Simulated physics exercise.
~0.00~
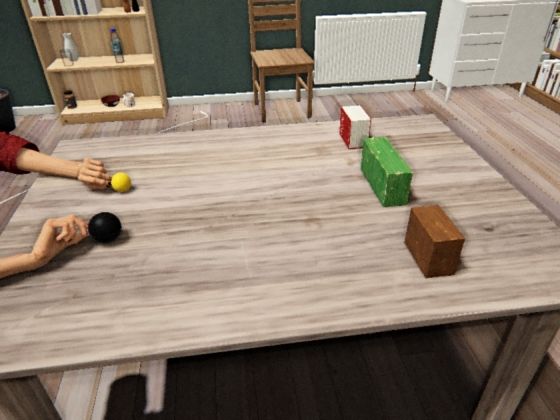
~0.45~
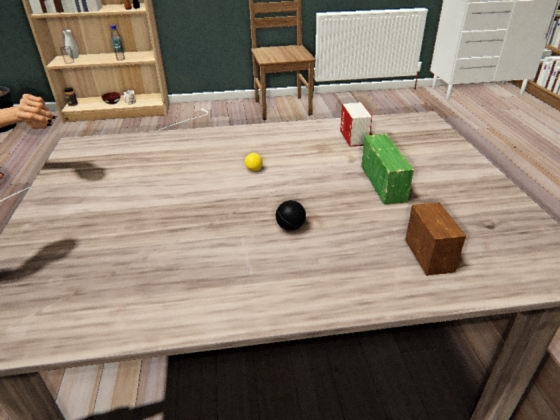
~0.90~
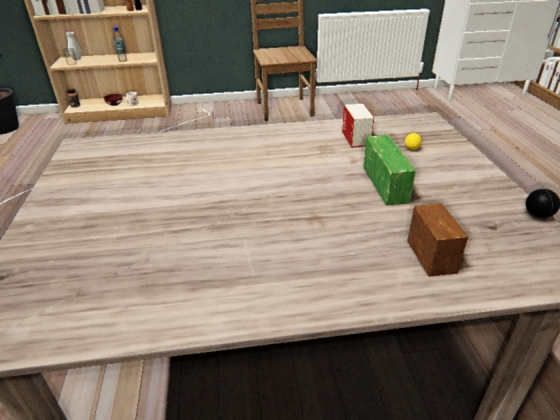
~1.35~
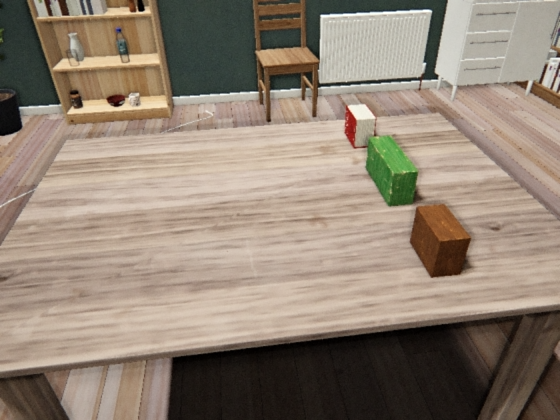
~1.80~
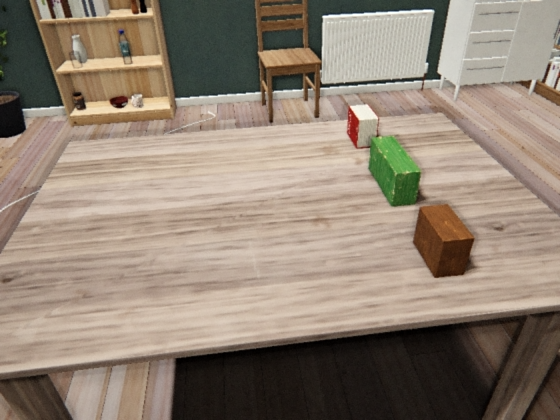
To begin with, two hands at the left of a wooden table hold a black ball and a small yellow lemon, facing a row of a red and white book, a green block and a brown block. The hands let go and draw back, and both things roll right across the tabletop. The lemon passes through the gap between the book and the green block, while the black ball goes between the green and brown blocks. Both carry on past the row and out of view. At the end, only the book and the two blocks remain, still standing in place.
